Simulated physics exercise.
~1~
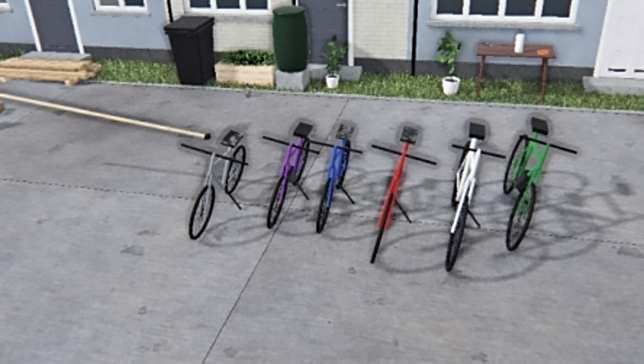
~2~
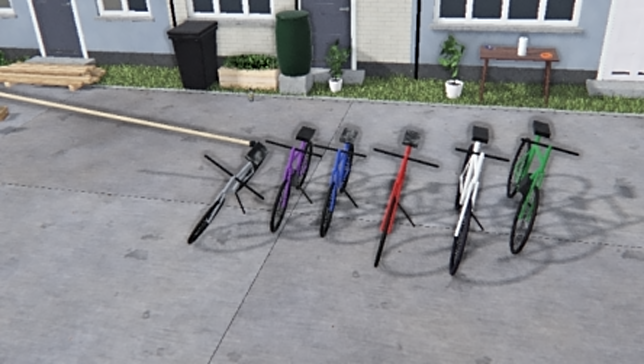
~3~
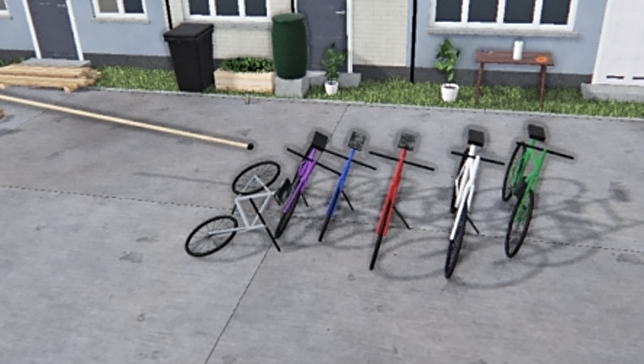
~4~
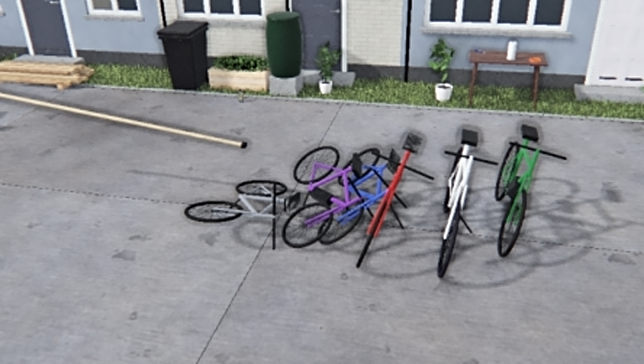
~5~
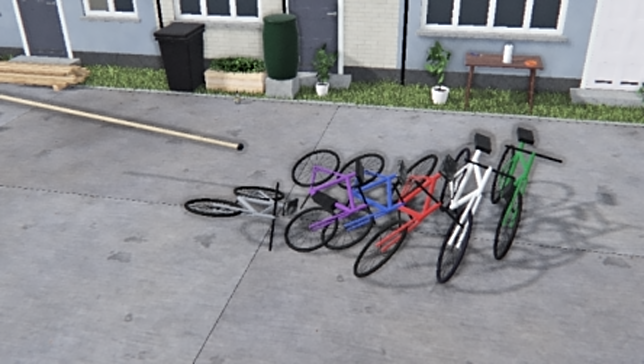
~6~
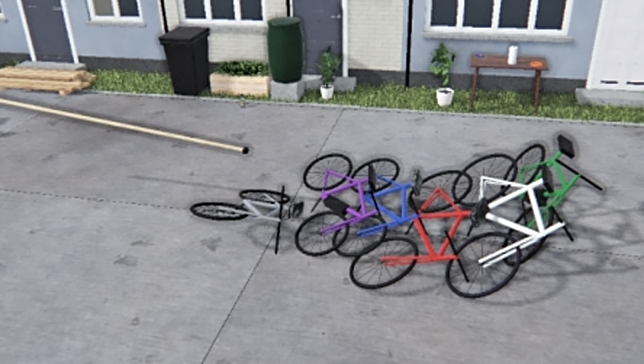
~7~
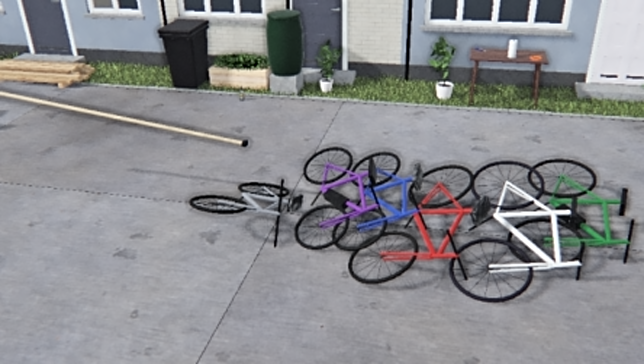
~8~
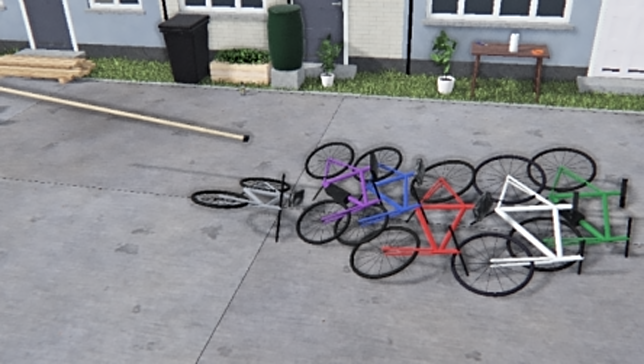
The clip opens on six bicycles standing in a row on grey paving, with a long pole lying at the left and a blue building behind. The grey bicycle at the left end leans to the right and topples toward the purple one. The purple and blue bicycles tip over in turn, falling against the red one. The red bicycle drops next, followed by the white and then the green at the far right. At the end all six lie on the ground, the grey one slightly apart and the others overlapping in a line.
